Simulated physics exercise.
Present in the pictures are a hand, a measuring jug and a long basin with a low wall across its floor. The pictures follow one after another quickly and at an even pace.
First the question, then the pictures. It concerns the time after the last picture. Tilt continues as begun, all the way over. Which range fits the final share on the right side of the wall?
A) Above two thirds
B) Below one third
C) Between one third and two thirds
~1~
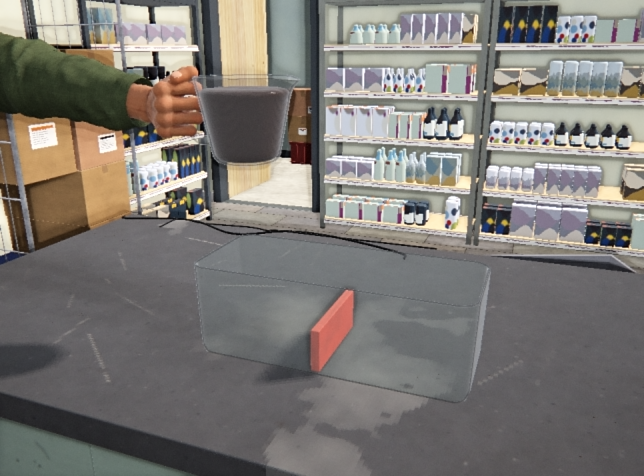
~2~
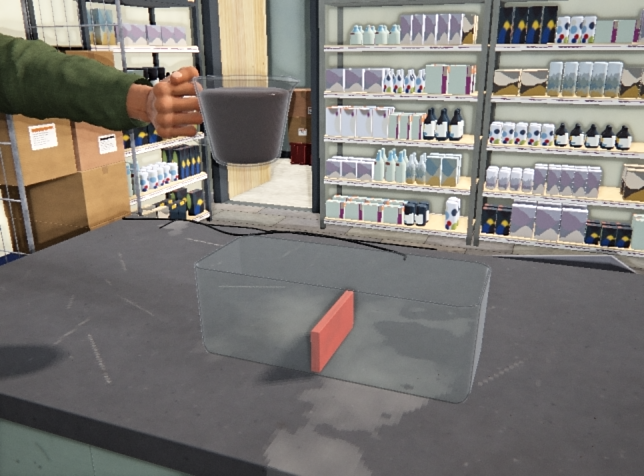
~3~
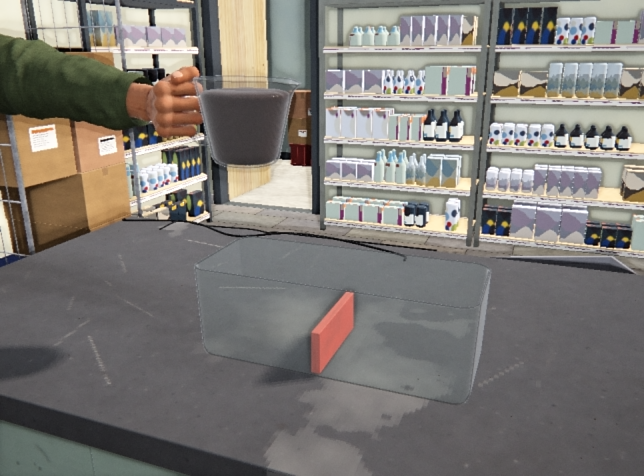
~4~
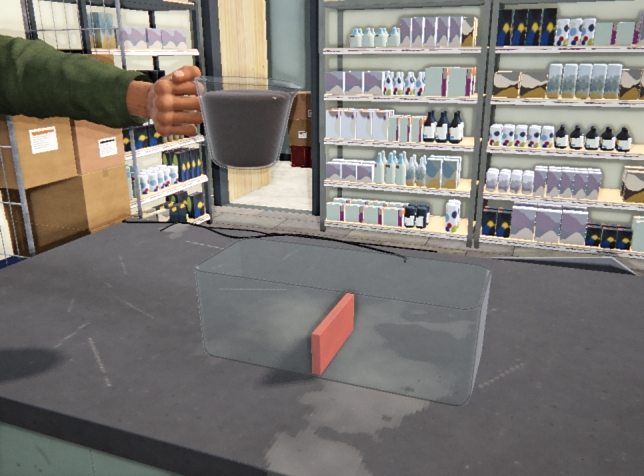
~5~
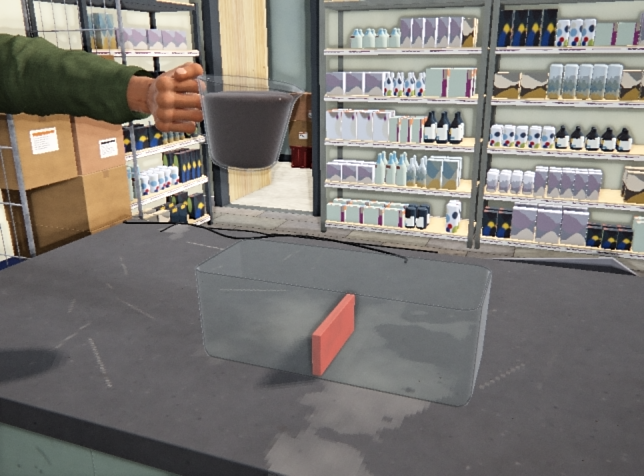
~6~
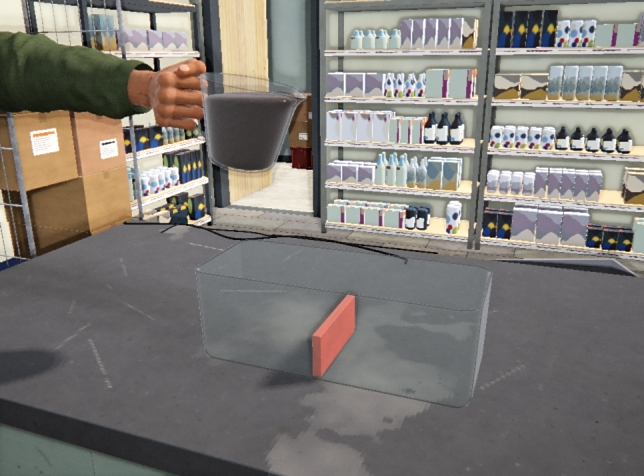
A.
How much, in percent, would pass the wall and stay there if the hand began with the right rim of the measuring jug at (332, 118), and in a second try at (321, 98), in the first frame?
Near 95 in a hundred first, near 95 in a hundred second.
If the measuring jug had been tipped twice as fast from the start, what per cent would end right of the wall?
Close to 70 out of every hundred.
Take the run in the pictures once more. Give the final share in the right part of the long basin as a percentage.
Around 80 %.
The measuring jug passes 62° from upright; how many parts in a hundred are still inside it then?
Roughly 65 percent.
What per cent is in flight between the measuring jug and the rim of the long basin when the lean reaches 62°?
Airborne fraction: Approx. 25 %.
A moment on, the measuring jug is tipped part way and 67 per cent is still to pour, 0 is left of the wall and 10 right of it.
Next, the measuring jug is tipped on its side and 10 per cent is still to pour, 4 is left of the wall and 72 right of it.
Then the measuring jug is tipped right over and 0 per cent is still to pour, 17 is left of the wall and 81 right of it.
Later the measuring jug is tipped right over and 0 per cent is still to pour, 17 is left of the wall and 82 right of it.
In the end 17 per cent lies left of the wall, 82 right of it and 1 outside.
